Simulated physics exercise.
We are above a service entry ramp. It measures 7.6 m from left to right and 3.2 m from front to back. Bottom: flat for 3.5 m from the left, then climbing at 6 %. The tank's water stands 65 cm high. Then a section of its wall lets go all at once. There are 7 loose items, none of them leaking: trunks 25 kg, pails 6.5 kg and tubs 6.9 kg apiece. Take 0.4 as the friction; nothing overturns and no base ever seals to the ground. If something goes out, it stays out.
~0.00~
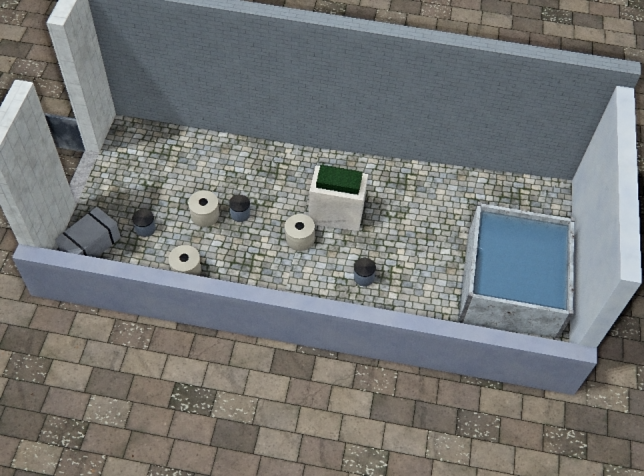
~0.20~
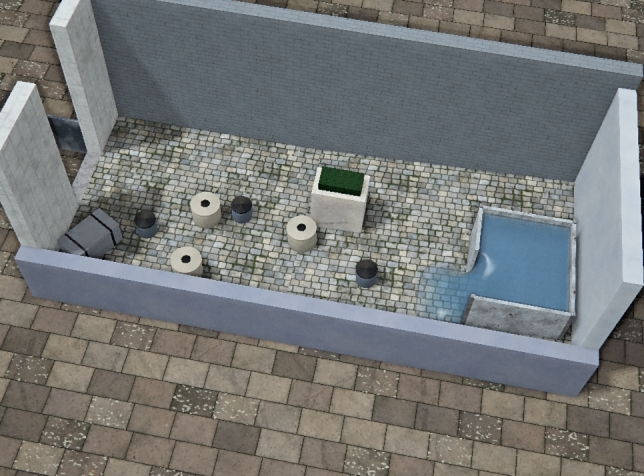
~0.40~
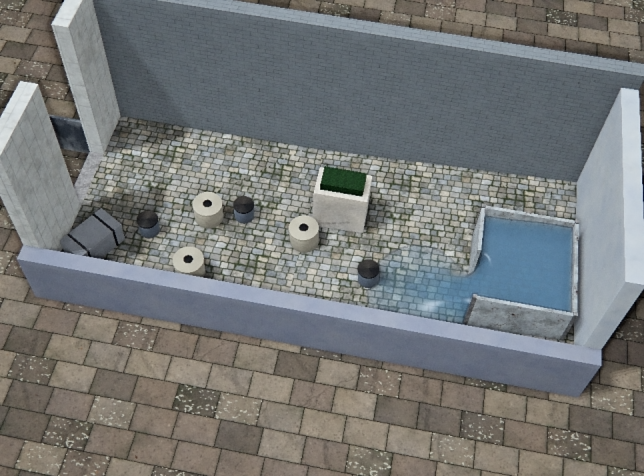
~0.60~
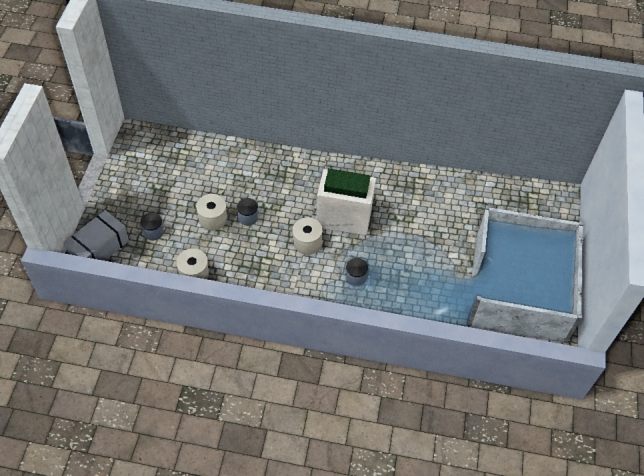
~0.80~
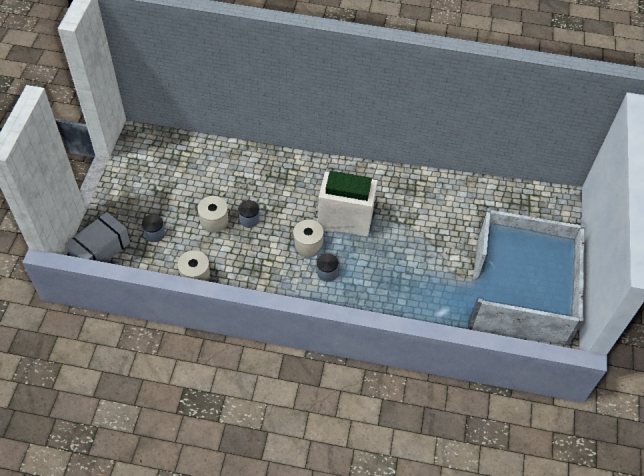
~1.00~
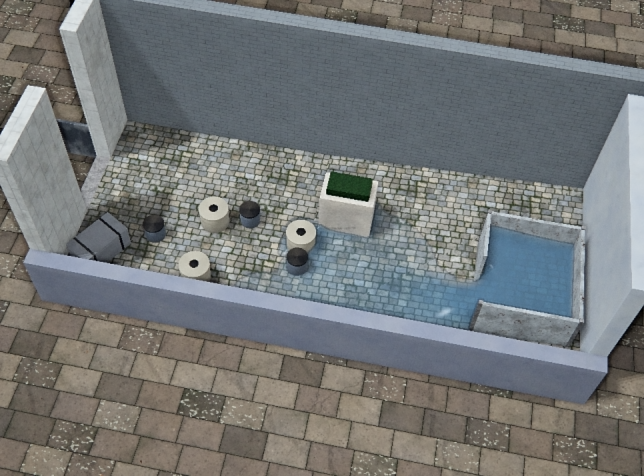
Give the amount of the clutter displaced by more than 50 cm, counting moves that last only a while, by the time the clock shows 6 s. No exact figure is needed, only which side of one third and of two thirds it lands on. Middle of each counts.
It lands at or above two thirds.
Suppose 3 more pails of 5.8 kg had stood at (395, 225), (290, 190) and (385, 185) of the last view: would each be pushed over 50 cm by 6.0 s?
Respectively: A smaller shift, a smaller shift, a smaller shift.
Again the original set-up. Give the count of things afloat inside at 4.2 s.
Count: 3.
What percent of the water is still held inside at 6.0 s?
About 80 in a hundred parts of the water.
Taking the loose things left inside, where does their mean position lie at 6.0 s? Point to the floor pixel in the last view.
Somewhere near (266, 193).
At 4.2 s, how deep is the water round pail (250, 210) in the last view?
I'd say some 8 cm.
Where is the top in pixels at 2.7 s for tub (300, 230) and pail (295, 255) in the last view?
Near (150, 214) and (105, 162).
After 1.4 s 2 of 7 are over 50 cm from their spots; 0 afloat.
After 2.7 s 7 of 7 are over 50 cm from their spots; 3 afloat.
After 4.2 s 7 of 7 are over 50 cm from their spots; 3 afloat.
After 6.0 s 6 of 7 are over 50 cm from their spots, and 7 have been at some point; 2 afloat.
